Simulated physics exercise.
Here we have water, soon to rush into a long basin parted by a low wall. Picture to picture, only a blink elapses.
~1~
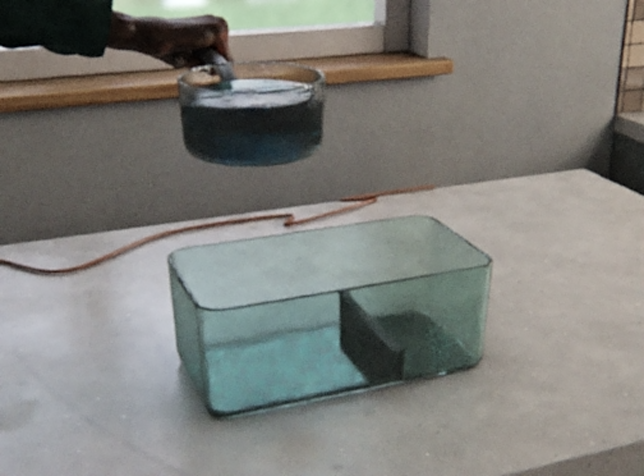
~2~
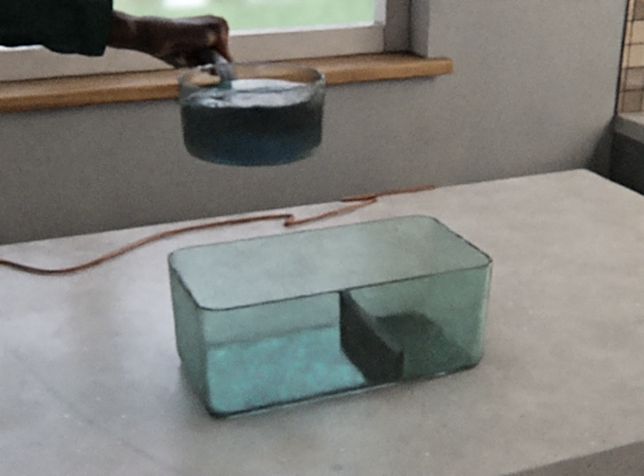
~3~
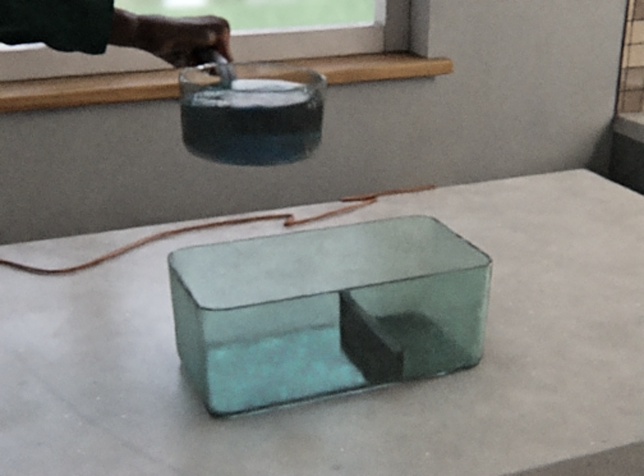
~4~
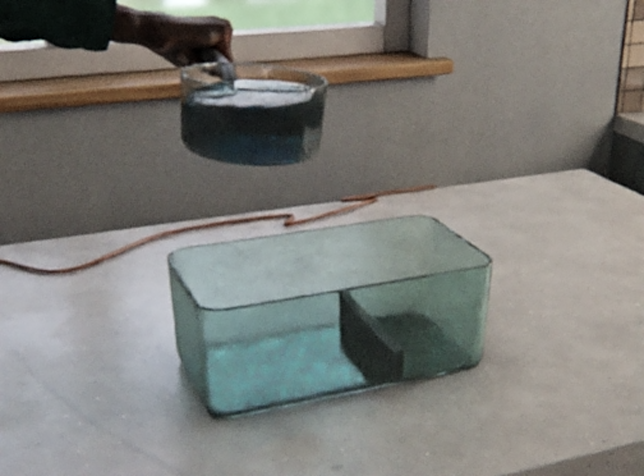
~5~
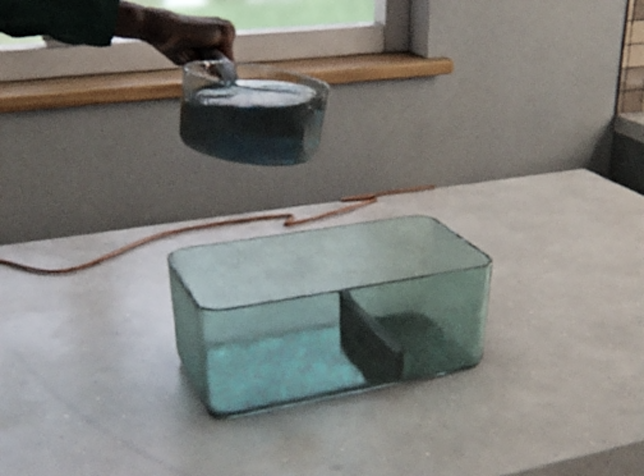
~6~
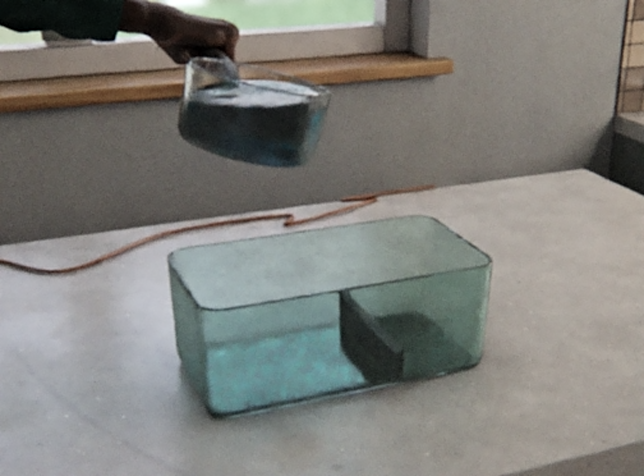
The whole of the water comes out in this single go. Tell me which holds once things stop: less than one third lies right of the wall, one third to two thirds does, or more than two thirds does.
I predict a middling amount ends up right of the wall, one third up to two thirds.
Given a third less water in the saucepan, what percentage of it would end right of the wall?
It would be somewhere near 35 %.
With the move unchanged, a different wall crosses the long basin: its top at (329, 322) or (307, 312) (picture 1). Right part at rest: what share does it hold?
I'd expect near 90 percent the first time and near 95 percent the next.
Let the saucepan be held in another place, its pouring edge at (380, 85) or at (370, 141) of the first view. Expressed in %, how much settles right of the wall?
The first start yields 65 per cent, the second 75 per cent.
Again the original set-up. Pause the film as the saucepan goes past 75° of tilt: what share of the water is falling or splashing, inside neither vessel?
It comes to around 40 per cent.
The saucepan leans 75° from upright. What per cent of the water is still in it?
I'd put it near 50 %.
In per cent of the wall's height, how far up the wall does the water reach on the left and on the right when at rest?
Left 30 per cent, right 70.
A moment on, the saucepan is tipped on its side and 49 per cent is still to pour, 2 is left of the wall and 8 right of it.
Next, the saucepan is tipped right over and 8 per cent is still to pour, 21 is left of the wall and 59 right of it.
Then the saucepan is tipped right over and 0 per cent is still to pour, 42 is left of the wall and 55 right of it.
Later the saucepan is tipped right over and 0 per cent is still to pour, 43 is left of the wall and 55 right of it.
At rest 43 per cent lies left of the wall, 55 right of it and 1 outside.
